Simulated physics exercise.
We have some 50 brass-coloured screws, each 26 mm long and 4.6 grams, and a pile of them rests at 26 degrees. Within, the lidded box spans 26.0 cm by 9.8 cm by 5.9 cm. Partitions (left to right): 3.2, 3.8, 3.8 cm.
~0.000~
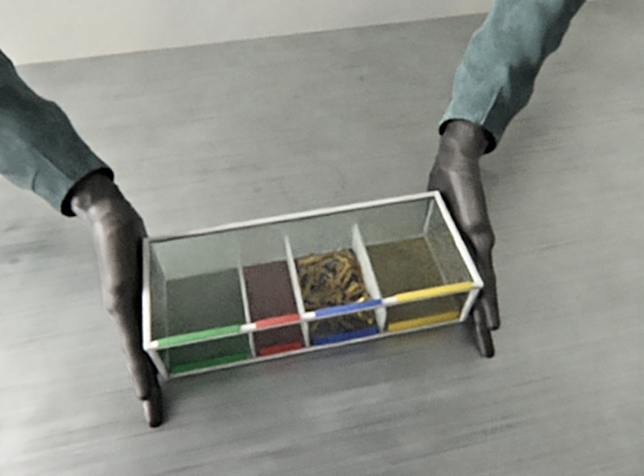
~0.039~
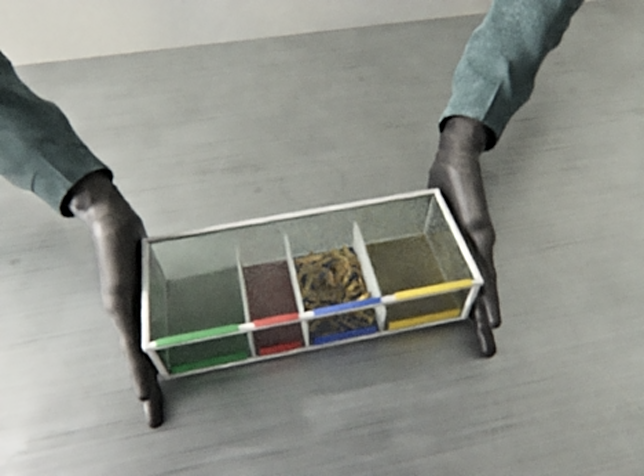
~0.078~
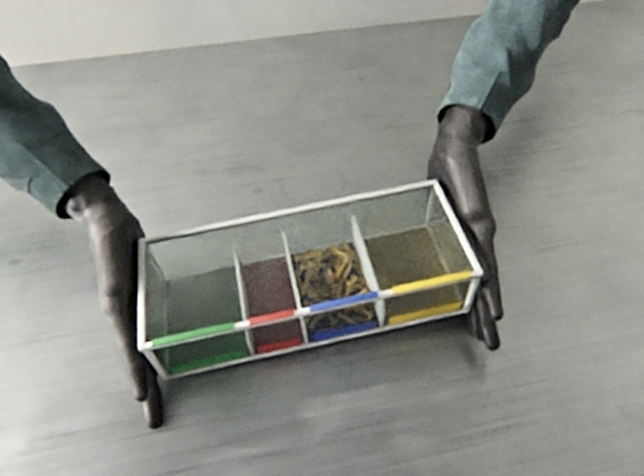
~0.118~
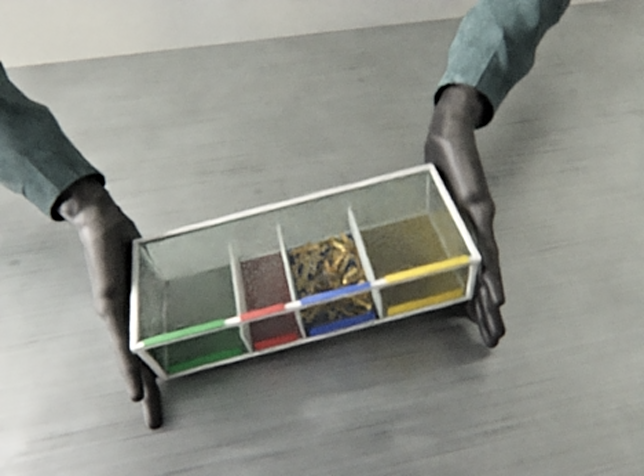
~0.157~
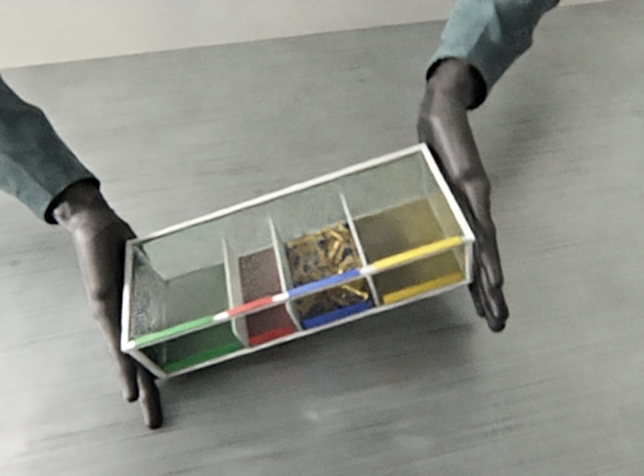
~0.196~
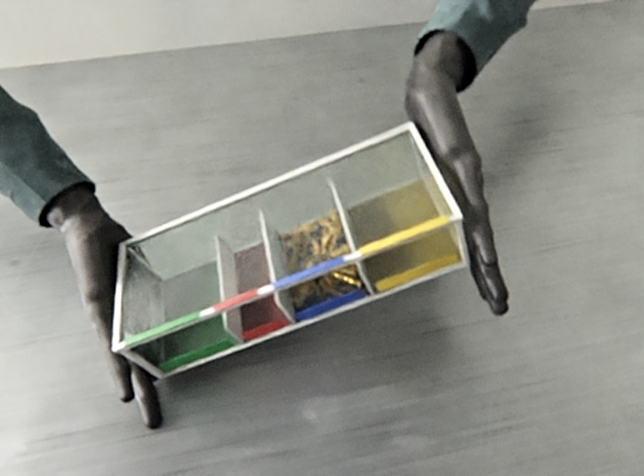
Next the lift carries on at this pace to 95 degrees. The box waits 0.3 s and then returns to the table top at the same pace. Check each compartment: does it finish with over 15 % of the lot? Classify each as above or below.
Classification: Red compartment below, blue compartment above, green compartment above, yellow compartment below.
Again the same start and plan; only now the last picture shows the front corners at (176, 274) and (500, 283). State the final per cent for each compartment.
Each compartment ends like this: Red 0 per cent, blue 50 per cent, green 0 per cent, yellow 50 per cent.
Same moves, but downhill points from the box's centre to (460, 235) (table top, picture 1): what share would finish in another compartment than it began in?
The share comes to about 40 in a hundred.
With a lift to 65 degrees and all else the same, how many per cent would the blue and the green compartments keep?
Blue: 95 per cent; green: 0 per cent.
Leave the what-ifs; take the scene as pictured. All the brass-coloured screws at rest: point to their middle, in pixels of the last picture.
When it all comes to rest, the middle is near (192, 298).
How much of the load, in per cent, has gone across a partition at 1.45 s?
Share: Approx. 65 %.
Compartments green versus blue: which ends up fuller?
The green compartment.
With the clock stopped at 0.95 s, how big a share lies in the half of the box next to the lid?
About 70 per cent.
Then, at 0.95 s, tilt 95 degrees; red 10 %, blue 45 %, green 45 %.
After 1.45 s, tilt 52 degrees; blue 35 %, green 65 %.
After 2.02 s, tilt 0 degrees; blue 35 %, green 65 %.
At rest (2.4 s), red 0 %, blue 35 %, green 65 %, yellow 0 %.
